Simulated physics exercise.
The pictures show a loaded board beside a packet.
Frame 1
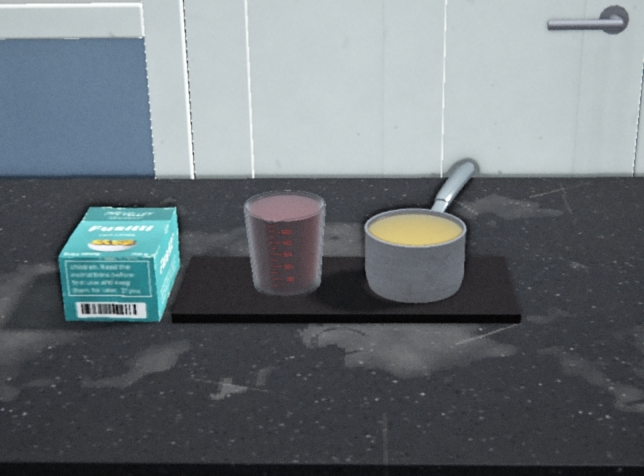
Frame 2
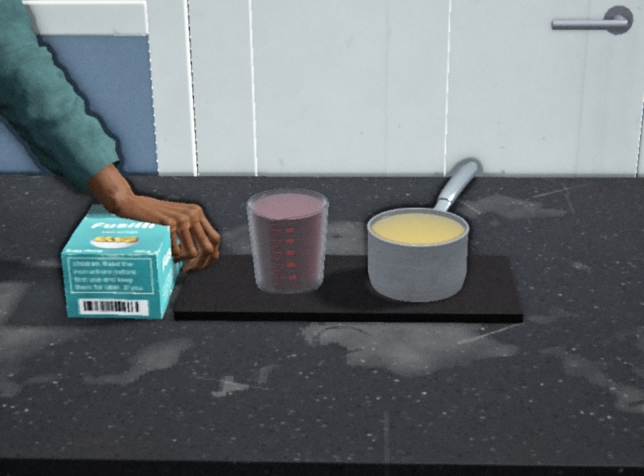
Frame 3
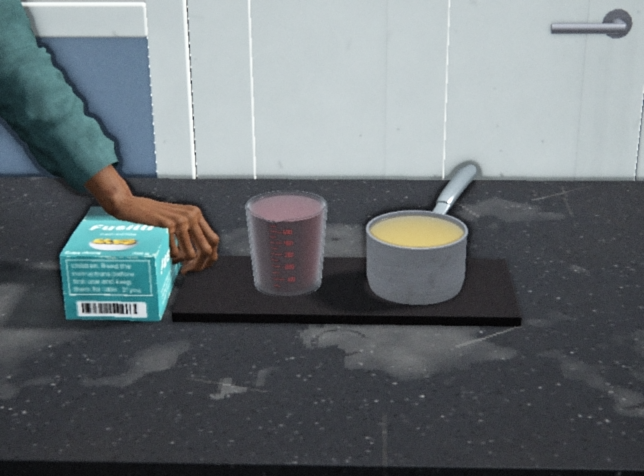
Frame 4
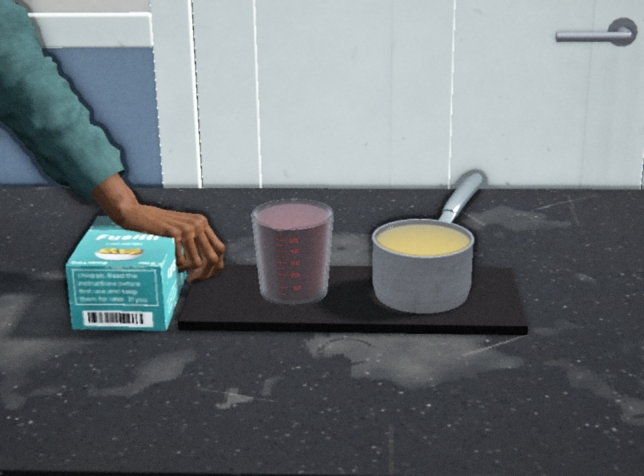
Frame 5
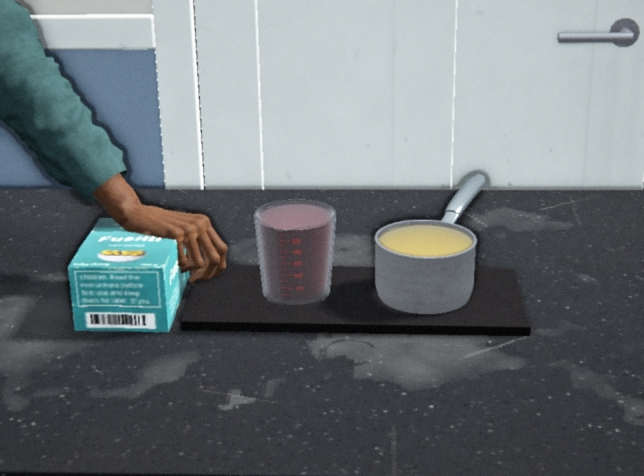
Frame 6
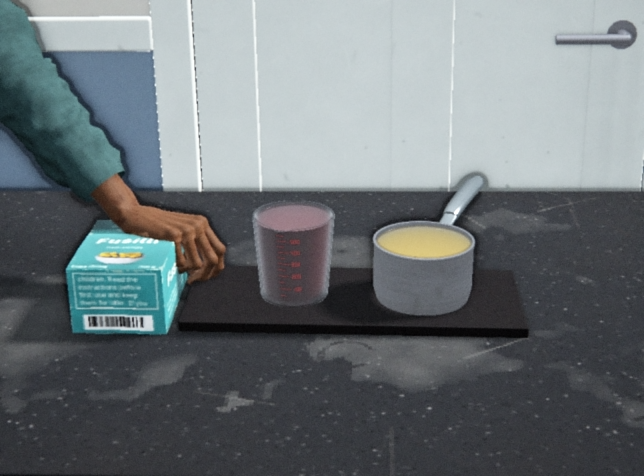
On a dark speckled countertop, a measuring jug of reddish liquid and a saucepan of yellow liquid stand on a black board beside a teal packet. A hand in a green sleeve reaches in from the left and takes the board's near end, then stays there while the board barely moves.
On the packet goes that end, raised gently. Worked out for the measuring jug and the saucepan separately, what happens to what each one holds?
My prediction: Measuring jug: It will release some contents; saucepan: It will release some contents.
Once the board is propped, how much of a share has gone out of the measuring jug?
6 in a hundred, roughly.
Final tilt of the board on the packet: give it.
It settles at an angle of roughly 13 degrees.
Next, the board slopes by about 7°; measuring jug, its rim is dry; saucepan, its rim is dry.
After that, the board slopes by about 15°; measuring jug, it has slopped over; saucepan, it has slopped over.
Finally, the board slopes by about 13°, resting on the packet; measuring jug, it has slopped over; saucepan, it has slopped over.
